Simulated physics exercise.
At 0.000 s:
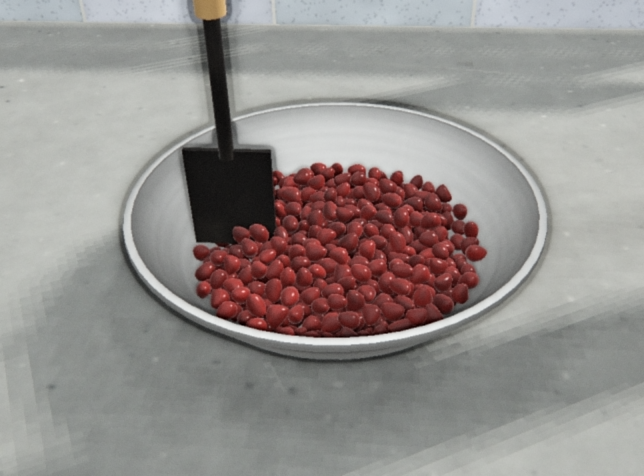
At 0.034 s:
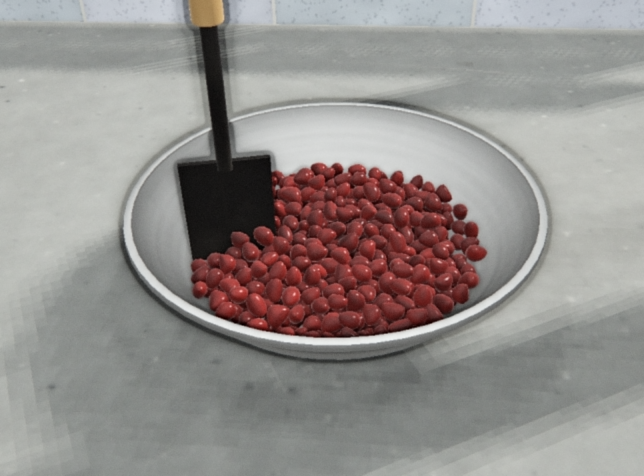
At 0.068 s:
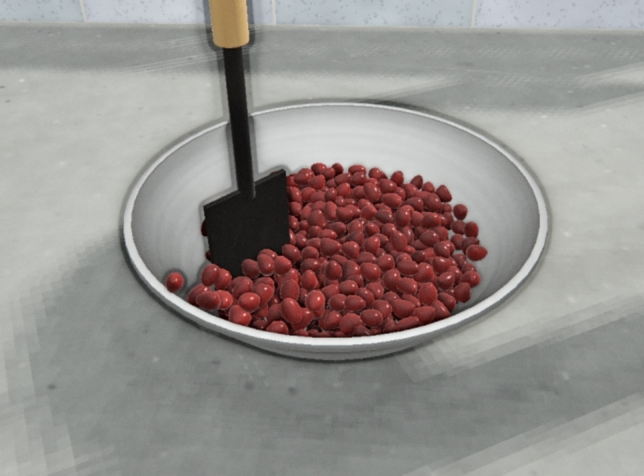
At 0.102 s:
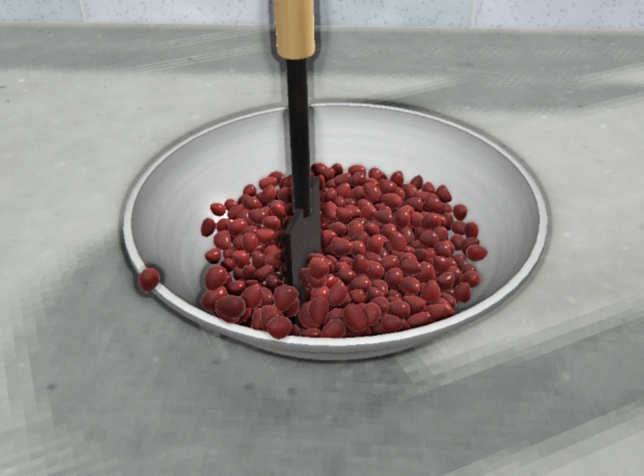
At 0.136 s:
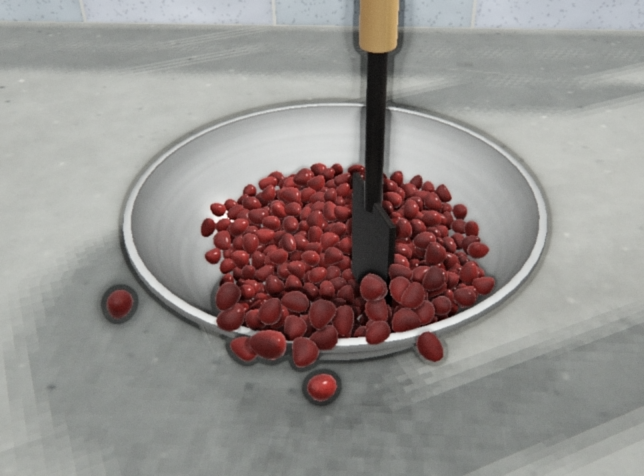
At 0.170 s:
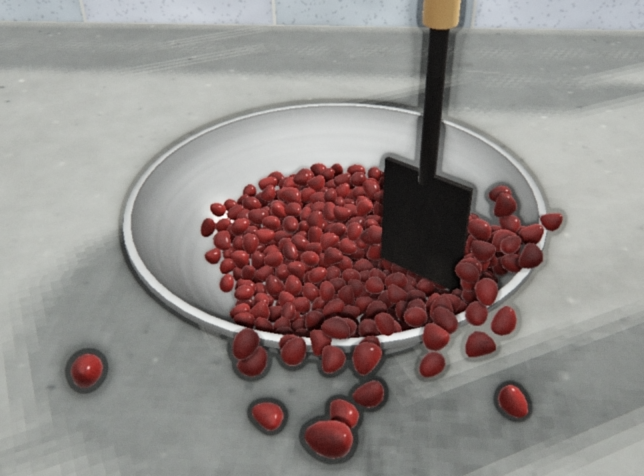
A black paddle with a wooden handle sweeps from the left of a bowl around its near side to the right, turning edge-on midway and broad again, pushing dark red beans ahead of it. Beans ride over the near and right rim, several dropping outside in front. The white bowl stays still on a grey mottled counter before pale tiles, seen from a fixed, slightly raised view.
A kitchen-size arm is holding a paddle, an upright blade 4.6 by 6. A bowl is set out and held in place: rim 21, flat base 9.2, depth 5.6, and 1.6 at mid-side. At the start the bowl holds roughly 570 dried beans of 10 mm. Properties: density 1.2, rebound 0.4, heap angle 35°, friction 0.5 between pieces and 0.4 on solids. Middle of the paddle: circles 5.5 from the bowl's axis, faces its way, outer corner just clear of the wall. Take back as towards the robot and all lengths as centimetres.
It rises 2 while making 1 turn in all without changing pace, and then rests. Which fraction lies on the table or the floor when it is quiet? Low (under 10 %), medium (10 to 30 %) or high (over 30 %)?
Medium - 10 to 30 %.
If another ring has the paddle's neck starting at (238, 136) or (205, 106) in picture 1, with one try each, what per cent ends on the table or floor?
Near 20 per cent and near 0 per cent, in that order.
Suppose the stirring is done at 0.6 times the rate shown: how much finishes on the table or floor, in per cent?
Roughly 5 per cent.
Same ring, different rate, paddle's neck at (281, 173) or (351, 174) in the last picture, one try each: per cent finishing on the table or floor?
Some 5 and 10 per cent respectively.
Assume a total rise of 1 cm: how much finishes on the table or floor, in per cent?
About 25 percent.
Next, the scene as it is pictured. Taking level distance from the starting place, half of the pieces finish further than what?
I'd estimate close to 1 cm.
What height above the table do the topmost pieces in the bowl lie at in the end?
Measured height: Some 5.0 cm.
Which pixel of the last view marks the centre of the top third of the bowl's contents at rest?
(332, 215).
After 0.25 s, 224° round, highest piece 12 above the table; 517 in the bowl, 14 on the table or floor, 42 in flight or on the tool.
After 0.33 s, 302° round, highest piece 14 above the table; 488 in the bowl, 44 on the table or floor, 41 in flight or on the tool.
After 0.57 s, 0° round, highest piece 5 above the table; 474 in the bowl, 99 on the table or floor.
After 1.27 s, 0° round, highest piece 5 above the table; 474 in the bowl, 99 on the table or floor.
In the end, 474 in the bowl, 99 on the table or floor. That is 17 % on the table or floor.
